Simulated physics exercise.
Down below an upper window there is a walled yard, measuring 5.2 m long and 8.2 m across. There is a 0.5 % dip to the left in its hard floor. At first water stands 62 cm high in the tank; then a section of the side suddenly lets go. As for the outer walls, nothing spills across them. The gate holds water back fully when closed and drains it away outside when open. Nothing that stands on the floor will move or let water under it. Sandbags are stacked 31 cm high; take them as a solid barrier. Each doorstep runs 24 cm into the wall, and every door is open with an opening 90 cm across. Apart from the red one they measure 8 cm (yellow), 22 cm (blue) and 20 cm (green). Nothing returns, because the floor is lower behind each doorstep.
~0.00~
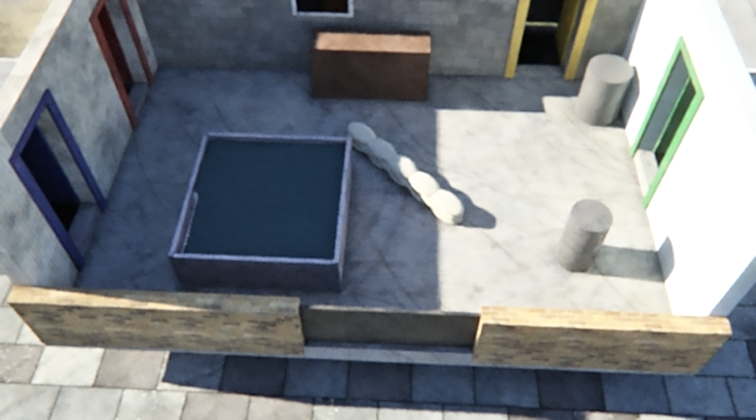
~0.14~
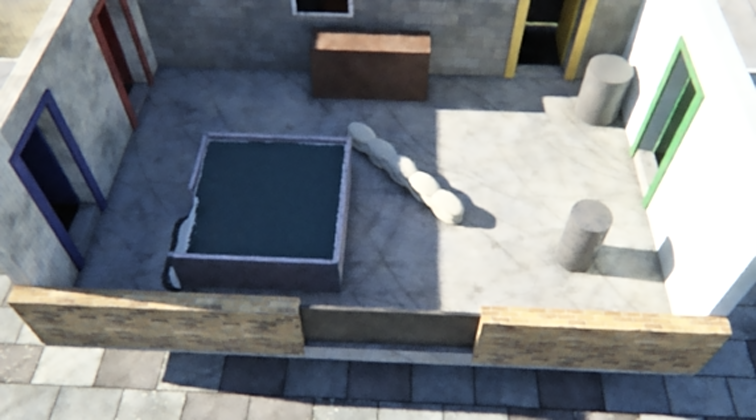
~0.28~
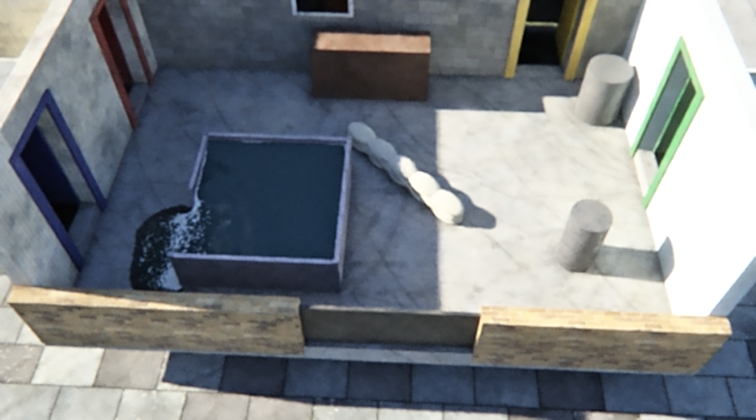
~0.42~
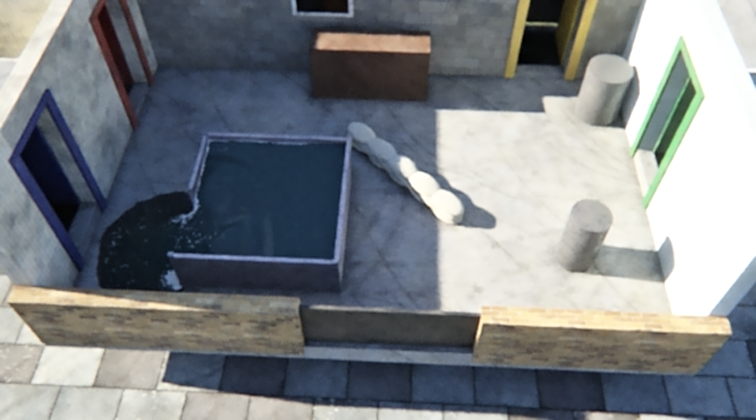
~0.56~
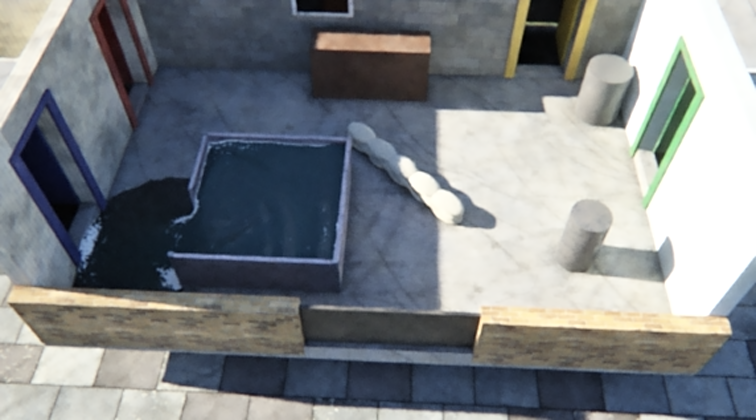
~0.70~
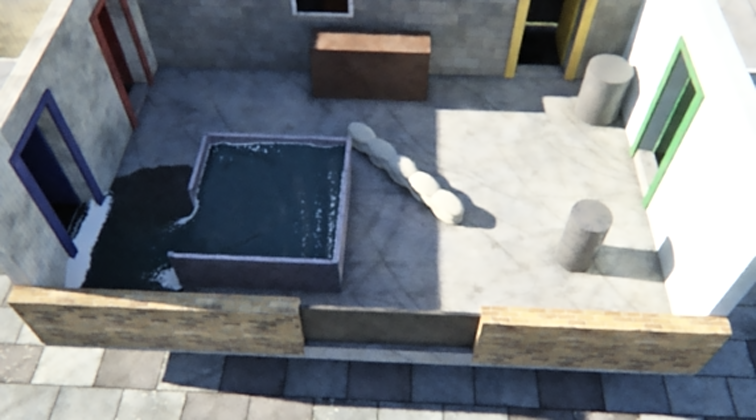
Dark water burst through the left side of a square tank in a walled yard, spread across the paved floor toward the left, and washed up against the wall by the blue door.
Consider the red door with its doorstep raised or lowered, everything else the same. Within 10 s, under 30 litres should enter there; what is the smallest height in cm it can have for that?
Around 9.5 cm.
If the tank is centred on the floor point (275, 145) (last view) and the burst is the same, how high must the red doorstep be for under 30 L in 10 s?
A height near 11.5 cm.
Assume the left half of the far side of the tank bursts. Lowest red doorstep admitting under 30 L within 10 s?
Then it needs around 20 cm.
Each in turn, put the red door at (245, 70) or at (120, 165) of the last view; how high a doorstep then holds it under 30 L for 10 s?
11.5 and 8.0 cm.
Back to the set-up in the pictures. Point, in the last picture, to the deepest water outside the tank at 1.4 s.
(61, 319).
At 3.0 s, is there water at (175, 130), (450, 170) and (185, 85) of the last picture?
In order: Soaked, untouched, soaked.
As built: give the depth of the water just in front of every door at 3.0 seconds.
Lab note, cm: Yellow 0; blue 32; green 0; red 6.
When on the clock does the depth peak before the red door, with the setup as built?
Near 9.0 s.
After 1.4 s water covers 10 % of the floor, deepest (52 cm) near (61, 319); it has not reached the red door.
After 3.0 s water covers 30 % of the floor, deepest (34 cm) near (61, 319); 6 cm at the red door, 0 litres in over its 11 cm doorstep.
After 10.0 s water covers 90 % of the floor, deepest (15 cm) near (143, 136); 14 cm at the red door, 17 litres in over its 11 cm doorstep.
At the red door as built, the water arrived by 1.6 s and peaked near 15 cm at 9.0 s.
Run again over the same 10 s with other heights there, 38 litres in over 8.5 cm, 14 litres over 11.5 cm. The limit of 30 litres is kept from about 9.5 cm up.
